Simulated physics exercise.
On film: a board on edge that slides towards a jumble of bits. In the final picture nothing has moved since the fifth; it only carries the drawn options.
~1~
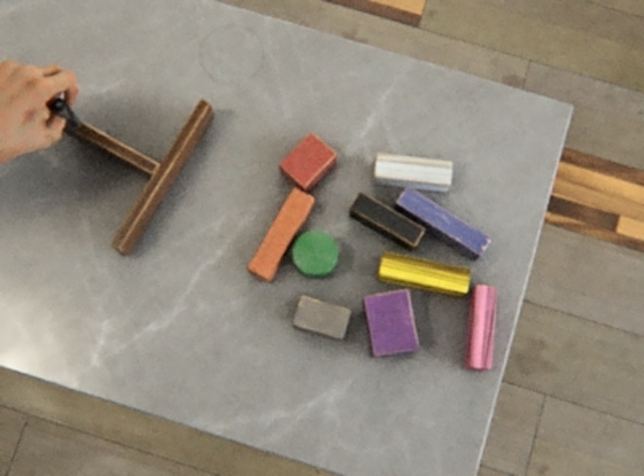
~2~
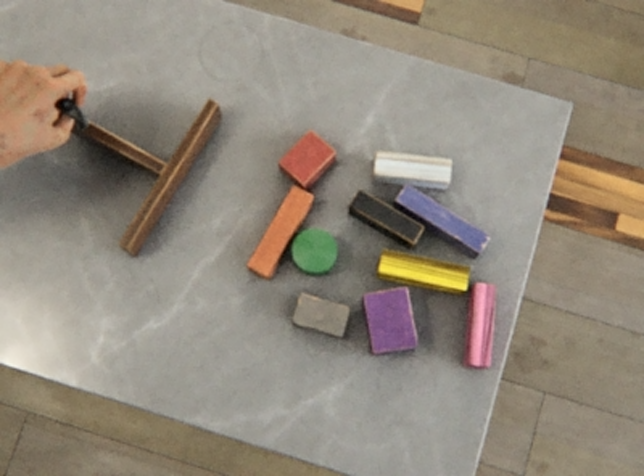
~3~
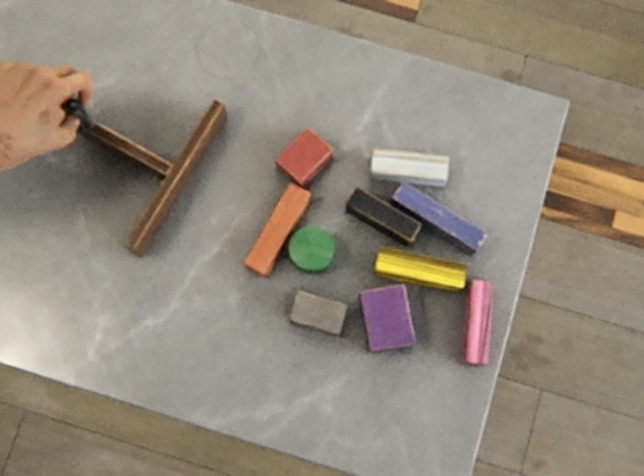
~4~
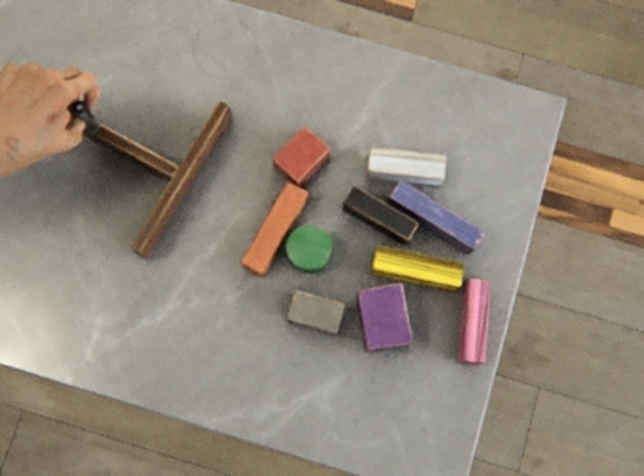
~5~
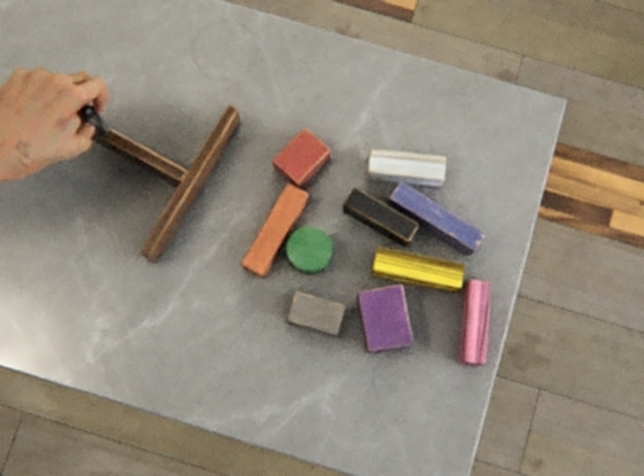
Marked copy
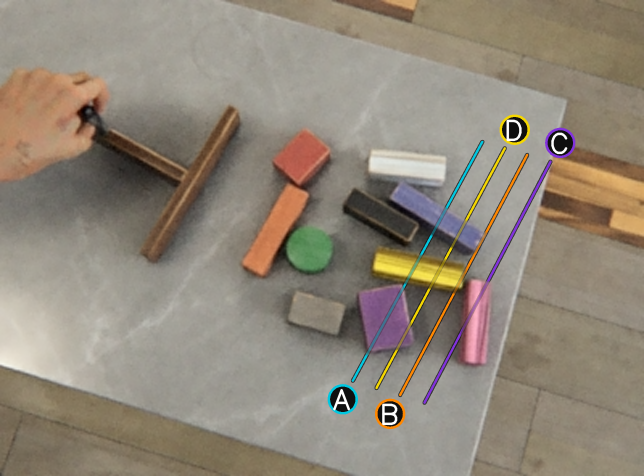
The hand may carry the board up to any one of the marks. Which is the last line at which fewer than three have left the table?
No farther than A.
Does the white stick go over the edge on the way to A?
No.
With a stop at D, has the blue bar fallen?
Yes.
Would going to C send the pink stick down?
Yes.
On the copy, A at (420, 258); B at (466, 271); C at (490, 278); D at (443, 264).
On A. First, board (272, 203); red block (326, 165); orange bar (280, 233).
Then, board (355, 228); pink stick (486, 326); yellow stick (449, 286).
Finally, board (419, 247); yellow stick (511, 308); blue bar (525, 249); none fallen.
By contrast, B drops five; C drops seven; D drops five.
